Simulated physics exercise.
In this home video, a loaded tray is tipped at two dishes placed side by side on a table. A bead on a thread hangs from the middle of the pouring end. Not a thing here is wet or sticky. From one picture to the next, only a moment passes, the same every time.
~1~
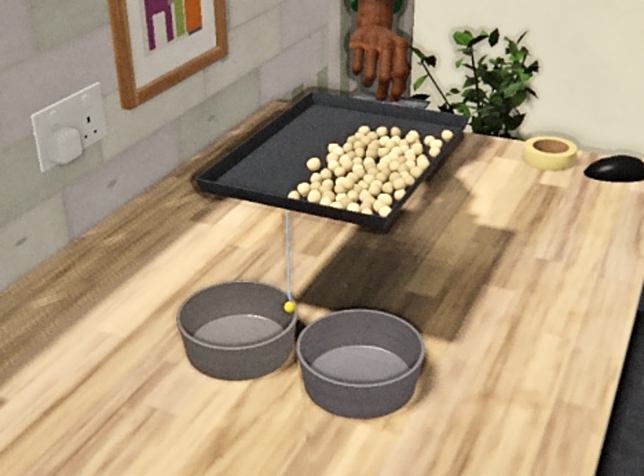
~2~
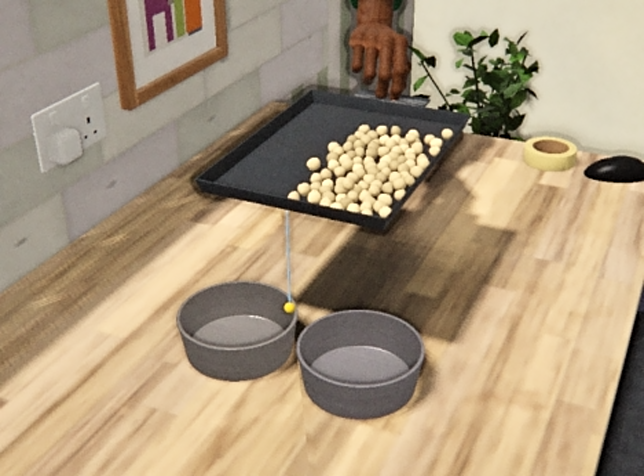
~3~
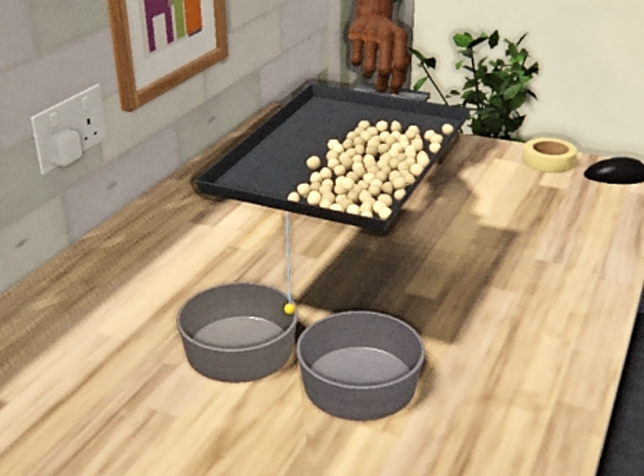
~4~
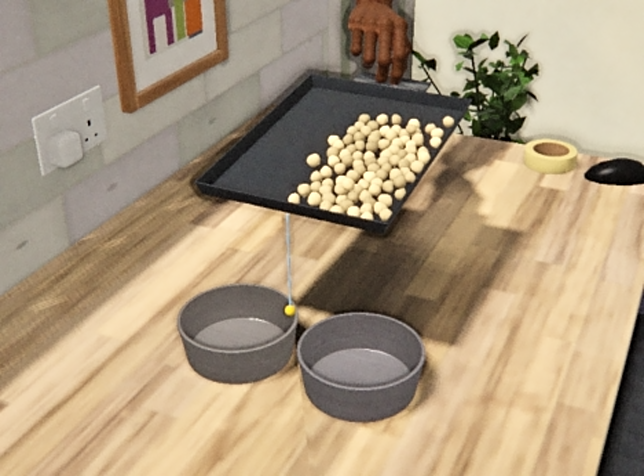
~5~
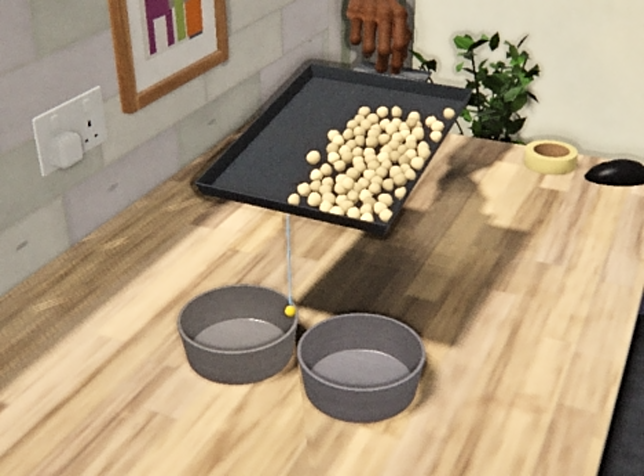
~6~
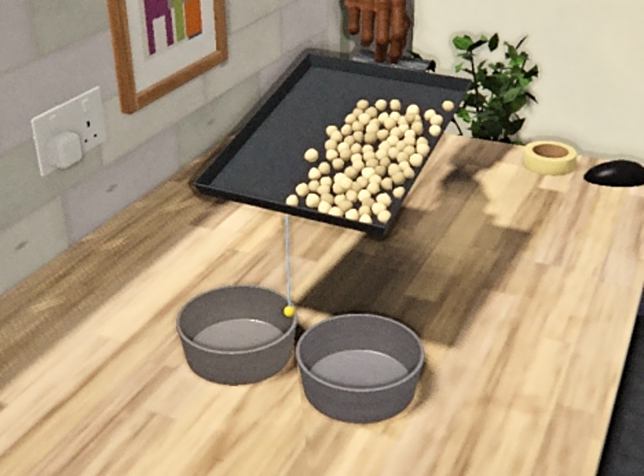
A dark tray with a heap of round, pale nuts on its right side tilted gradually toward two grey dishes on a wooden table, its far edge rising while a brown hand moved behind it.
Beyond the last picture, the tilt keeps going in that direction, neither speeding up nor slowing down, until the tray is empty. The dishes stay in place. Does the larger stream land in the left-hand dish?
No, it lands in the right-hand dish.
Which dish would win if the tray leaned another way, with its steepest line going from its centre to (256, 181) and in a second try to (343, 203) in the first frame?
The leftmost dish, then the rightmost dish.
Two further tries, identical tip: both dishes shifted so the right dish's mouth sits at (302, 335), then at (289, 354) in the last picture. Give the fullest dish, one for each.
The first time it's the right-side dish, the second time it's the right-side dish.
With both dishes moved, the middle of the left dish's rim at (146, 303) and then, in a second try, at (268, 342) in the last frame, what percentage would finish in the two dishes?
In order: 40 percent, then 80 percent.
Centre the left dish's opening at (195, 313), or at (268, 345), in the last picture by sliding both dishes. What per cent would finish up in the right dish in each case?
First 60 per cent, second 30 per cent.
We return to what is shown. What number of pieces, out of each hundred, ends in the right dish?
Result: Around 40 in a hundred.
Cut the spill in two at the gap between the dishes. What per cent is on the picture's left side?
70 per cent, roughly.
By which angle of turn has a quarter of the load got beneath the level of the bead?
About 85° of tilt.
Soon after the last picture, tray tipped steeply; nearly all on the tray; a stray few in the right dish.
A little later, tray tipped right over; a small part on the tray; about a quarter in the right dish; a small part in the left dish; about a third outside both; about a quarter in the air.
Later still, tray tipped past a quarter turn; about half in the right dish; about a quarter in the left dish; about a third outside both.
At rest, tray tipped past a quarter turn; about half in the right dish; about a quarter in the left dish; about a third outside both.
